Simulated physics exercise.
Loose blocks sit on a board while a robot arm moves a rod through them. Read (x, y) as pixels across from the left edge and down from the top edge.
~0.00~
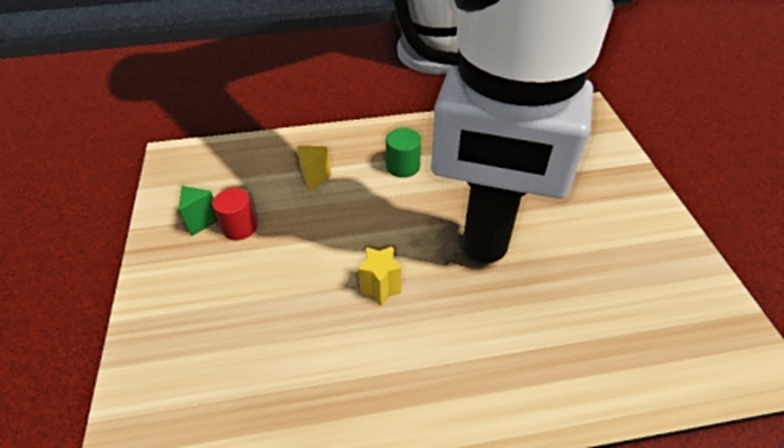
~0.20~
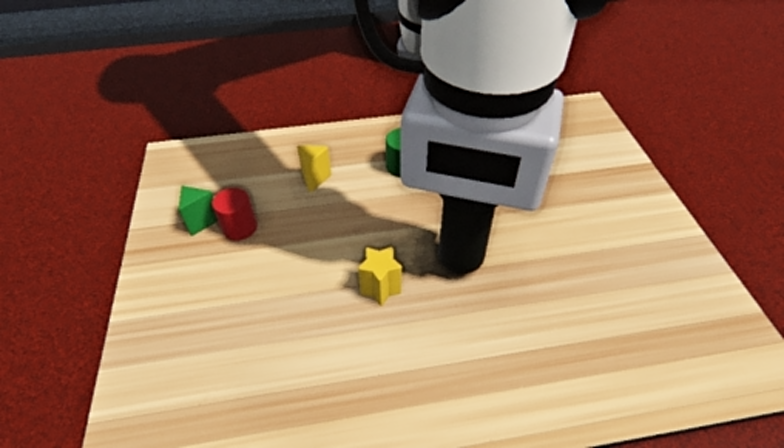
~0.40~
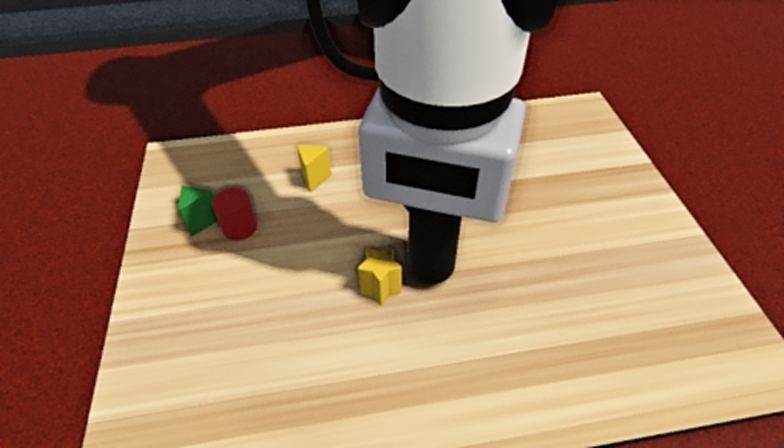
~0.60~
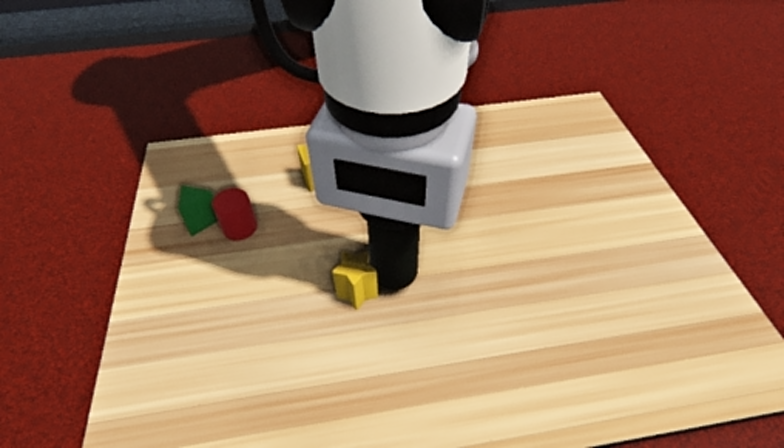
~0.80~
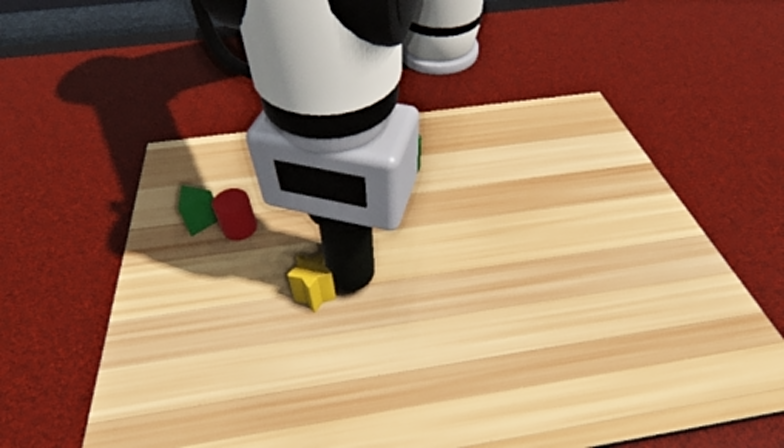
To begin with, a robot arm holds a dark rod on a wooden board, to the right of a yellow star block, with red, green and yellow blocks farther back. The rod moves left up to the star, then pushes it left across the board while the red block stays put.
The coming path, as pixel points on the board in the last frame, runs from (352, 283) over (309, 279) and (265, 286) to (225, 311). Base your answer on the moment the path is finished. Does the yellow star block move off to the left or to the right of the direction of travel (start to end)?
It is pushed towards the left-hand side.
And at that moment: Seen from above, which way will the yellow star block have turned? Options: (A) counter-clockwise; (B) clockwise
I choose A.
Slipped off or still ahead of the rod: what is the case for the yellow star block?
It is still in front.
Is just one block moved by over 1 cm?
I'd say yes.
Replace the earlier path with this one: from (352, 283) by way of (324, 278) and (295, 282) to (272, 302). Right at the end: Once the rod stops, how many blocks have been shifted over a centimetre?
Moved: Just one.
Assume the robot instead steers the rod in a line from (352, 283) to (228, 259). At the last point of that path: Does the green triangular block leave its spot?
No, it doesn't check out.
On the path given first. One third of the way, rod at (306, 269); yellow star block at (265, 270), turned 15° anticlockwise.
Two thirds of the way, rod at (261, 276); yellow star block at (220, 283), turned 25° anticlockwise.
At the end, rod at (220, 302); red round block still; yellow star block at (174, 312), turned 25° anticlockwise.
